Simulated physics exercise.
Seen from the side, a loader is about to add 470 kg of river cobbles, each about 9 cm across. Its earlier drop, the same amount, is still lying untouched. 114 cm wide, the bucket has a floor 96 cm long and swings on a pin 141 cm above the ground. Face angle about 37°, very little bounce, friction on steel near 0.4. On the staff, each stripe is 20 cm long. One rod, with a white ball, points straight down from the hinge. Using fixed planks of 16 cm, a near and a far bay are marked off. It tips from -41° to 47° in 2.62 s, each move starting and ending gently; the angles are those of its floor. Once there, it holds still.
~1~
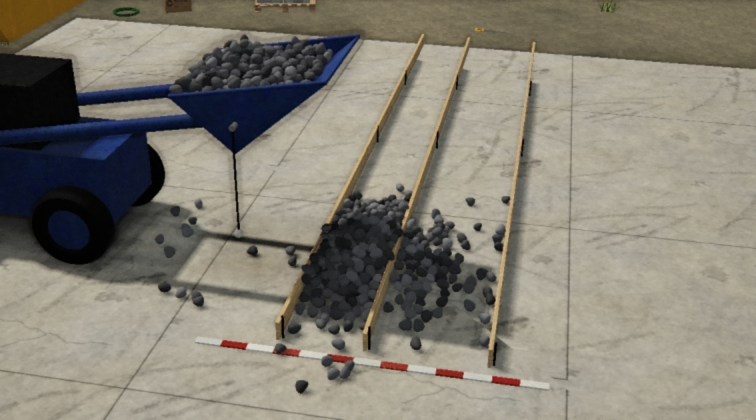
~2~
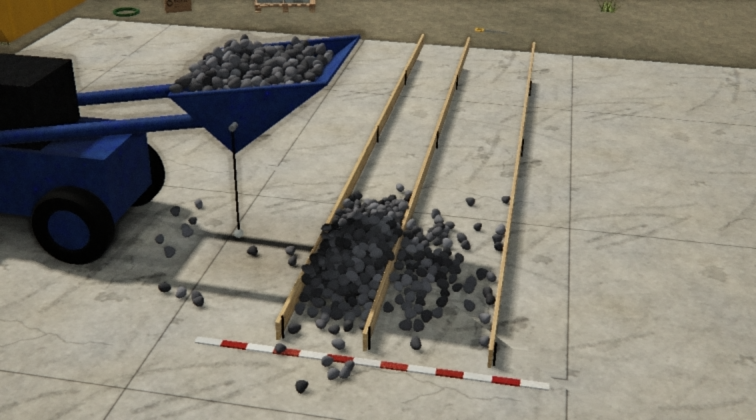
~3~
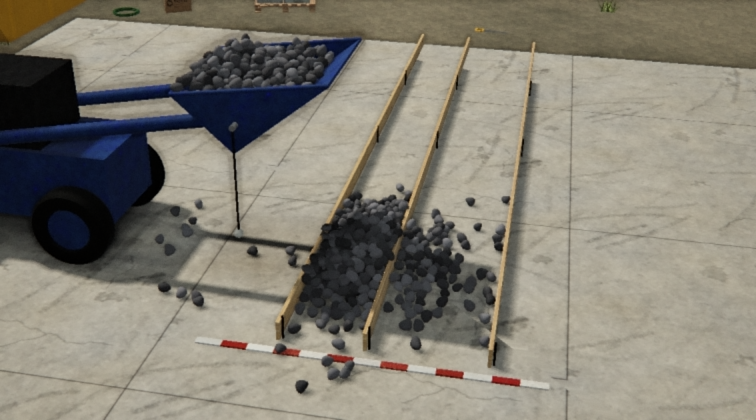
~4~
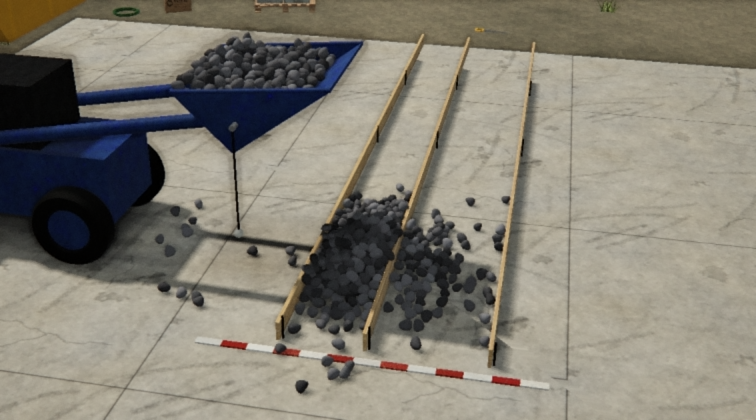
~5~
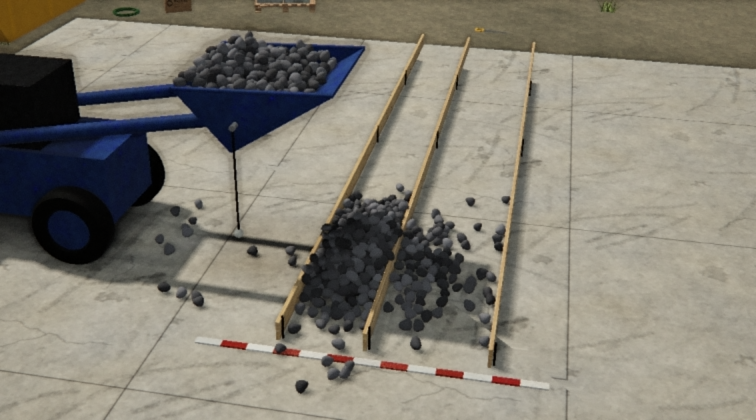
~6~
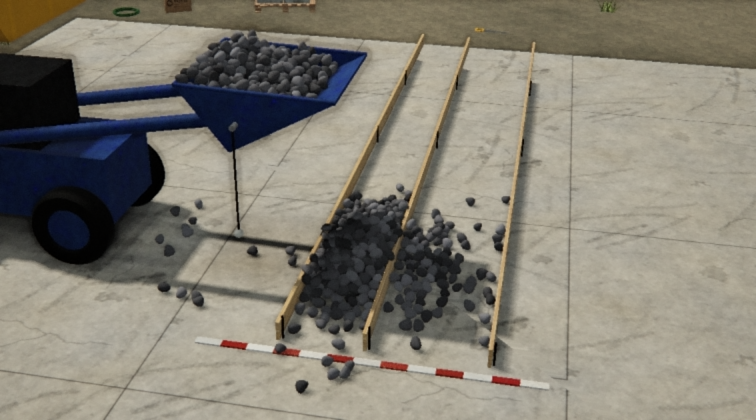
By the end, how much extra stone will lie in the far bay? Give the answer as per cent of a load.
43 %.
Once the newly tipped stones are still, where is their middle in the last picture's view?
(373, 246).
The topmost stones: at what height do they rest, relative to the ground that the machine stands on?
The top ends about 44 cm above the ground.
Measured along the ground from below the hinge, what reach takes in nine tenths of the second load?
That's roughly 160 cm.
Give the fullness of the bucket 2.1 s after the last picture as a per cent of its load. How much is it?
Some 0 percent, roughly.
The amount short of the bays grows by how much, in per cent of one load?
15 % of a load.
Then, 1.4 s after the last picture the floor is at 33°; in per cent of one load, 82 in the bucket, 3 short of the bays, 97 in the near bay, 20 in the far bay; the foremost stones are at (495, 265).
Then, 2.1 s after the last picture the floor is at 47°; in per cent of one load, 0 in the bucket, 9 short of the bays, 139 in the near bay, 53 in the far bay; the foremost stones are at (495, 269).
Then, 2.5 s after the last picture the floor is at 47°; in per cent of one load, 0 in the bucket, 13 short of the bays, 127 in the near bay, 62 in the far bay; the foremost stones are at (497, 260).
Then, 5.1 s after the last picture the floor is at 47°; in per cent of one load, 0 in the bucket, 15 short of the bays, 123 in the near bay, 64 in the far bay; the foremost stones are at (497, 261). Net gain in the far bay, 43.
